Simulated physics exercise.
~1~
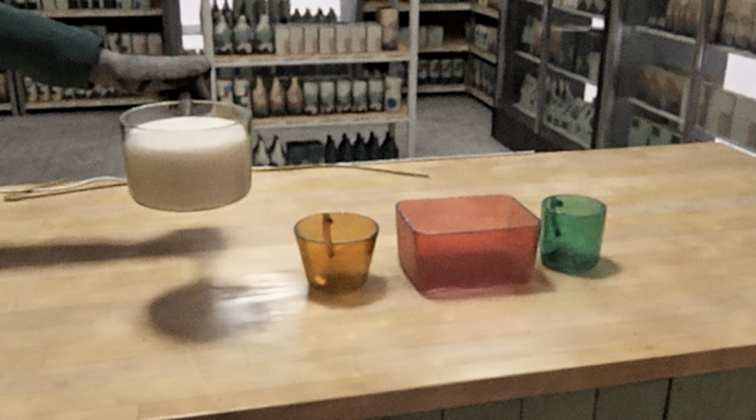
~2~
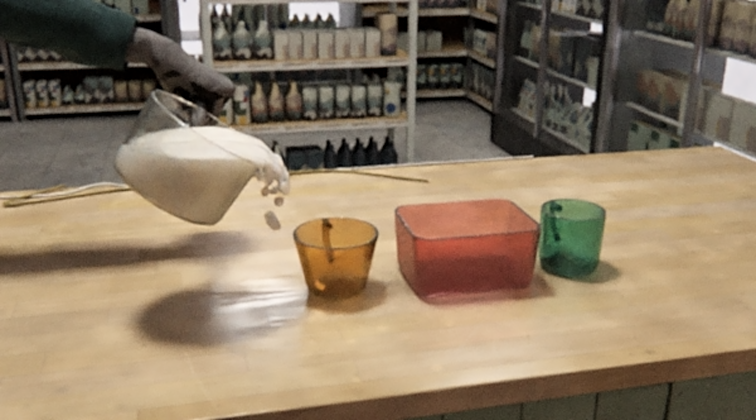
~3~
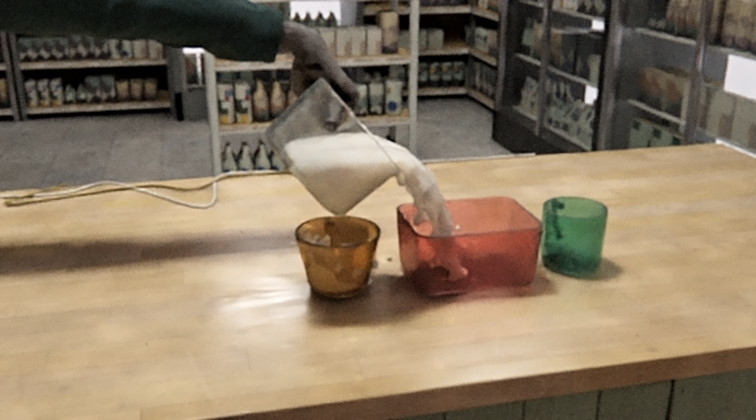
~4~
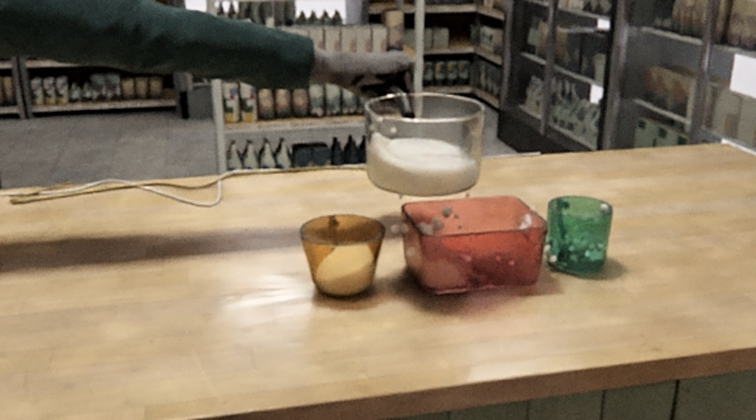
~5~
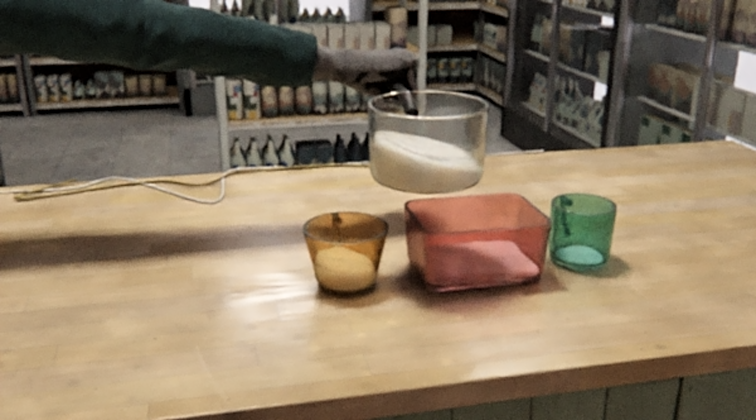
A gloved hand tilts a clear pot rightwards, leaving milk in three coloured containers.
